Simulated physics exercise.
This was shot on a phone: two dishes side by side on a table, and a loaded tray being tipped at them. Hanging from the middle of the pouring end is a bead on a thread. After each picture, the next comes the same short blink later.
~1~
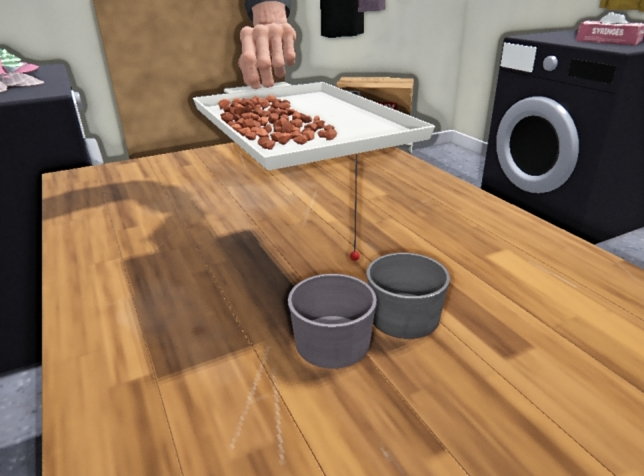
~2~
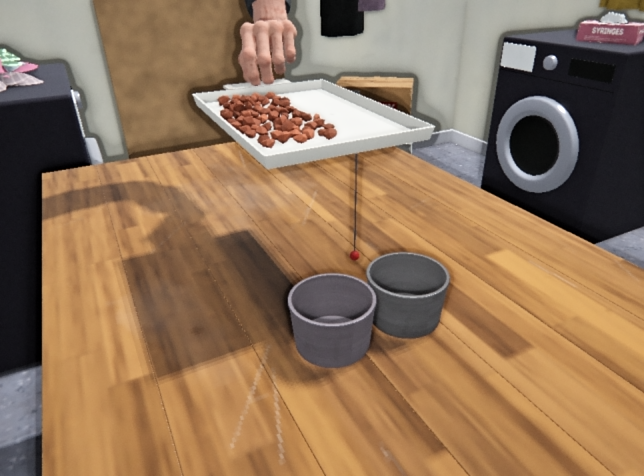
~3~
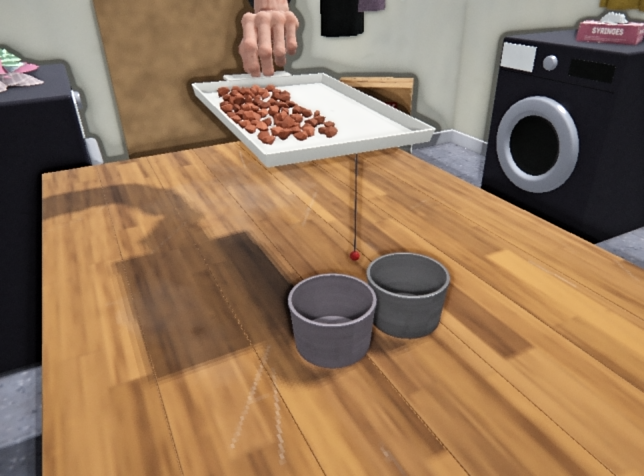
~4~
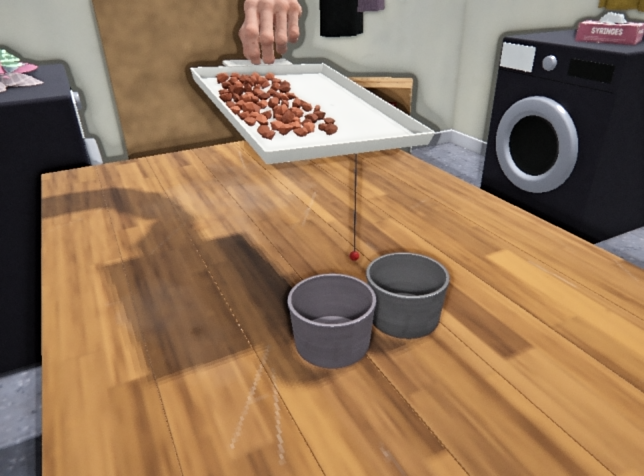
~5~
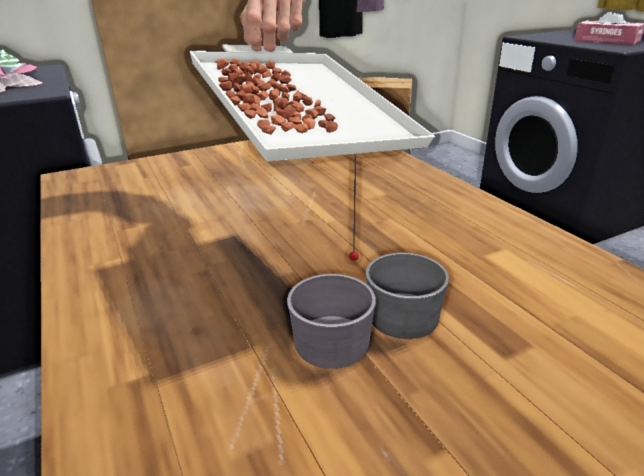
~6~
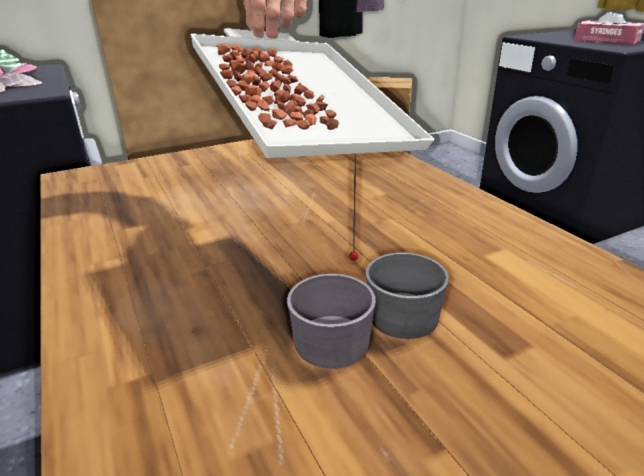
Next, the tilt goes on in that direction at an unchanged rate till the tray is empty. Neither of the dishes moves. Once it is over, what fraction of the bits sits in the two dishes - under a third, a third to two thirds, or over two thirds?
A third to two thirds.
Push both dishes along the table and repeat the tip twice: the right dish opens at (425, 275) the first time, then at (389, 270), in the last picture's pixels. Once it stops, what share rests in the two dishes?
First position: Some 40 %; second position: Some 40 %.
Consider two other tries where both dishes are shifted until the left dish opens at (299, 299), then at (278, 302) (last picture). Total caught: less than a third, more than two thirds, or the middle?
The two tries come out as under a third and under a third in turn.
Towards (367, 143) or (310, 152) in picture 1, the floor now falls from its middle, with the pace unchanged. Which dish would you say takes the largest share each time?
Try one - the dish to the right; try two - the dish to the left.
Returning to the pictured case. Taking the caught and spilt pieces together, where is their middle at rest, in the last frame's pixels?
The centre settles at about (421, 302).
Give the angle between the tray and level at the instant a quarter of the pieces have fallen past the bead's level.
Angle: Close to 70°.
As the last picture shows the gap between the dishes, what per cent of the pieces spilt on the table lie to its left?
Estimate: About 0 in every hundred.
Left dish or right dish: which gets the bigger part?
The winner: The right side.
Just after the last frame, tray tipped steeply; the larger part on the tray; about a tenth in the air.
A moment on, tray tipped past a quarter turn; roughly half on the tray; roughly a quarter in the right dish; roughly a third outside both; about a tenth in the air.
Further on, tray tipped past a quarter turn; just a few in the left dish; roughly a third in the right dish; roughly half outside both.
When it is over, tray tipped past a quarter turn; just a few in the left dish; roughly a third in the right dish; roughly half outside both.
